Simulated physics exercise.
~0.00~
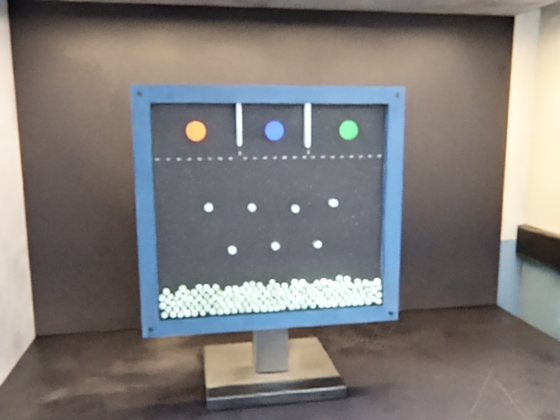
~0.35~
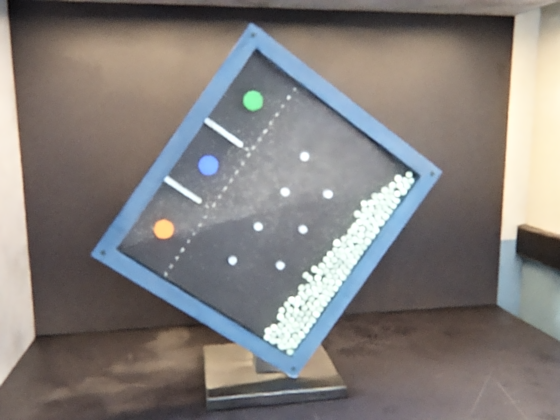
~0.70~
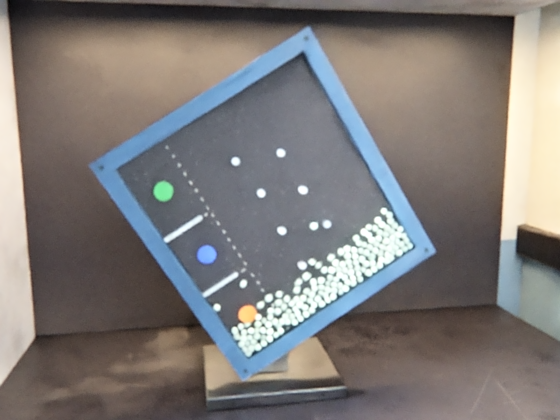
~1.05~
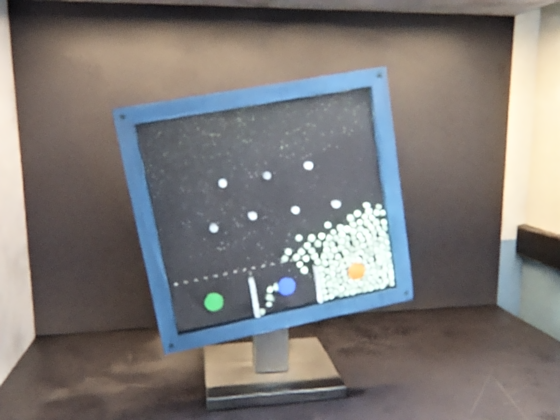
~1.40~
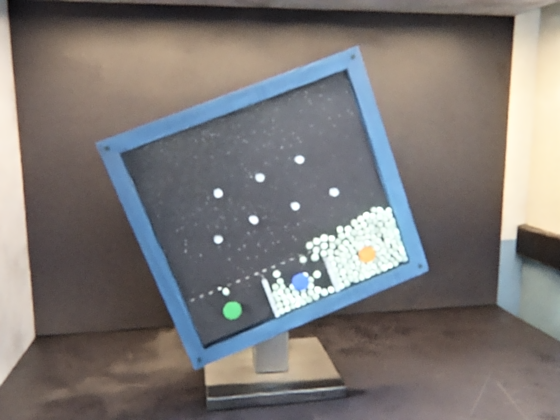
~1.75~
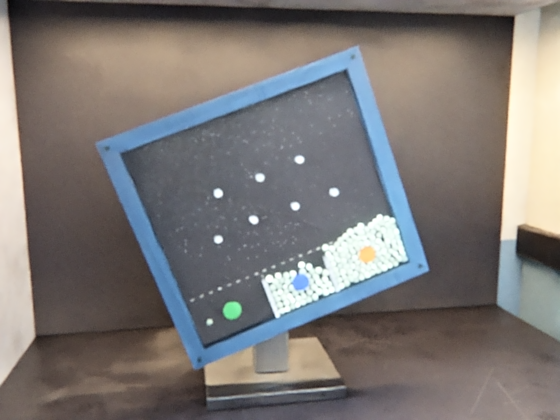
In a dark display space, a box turns anticlockwise, spilling beads into orange and blue pockets.
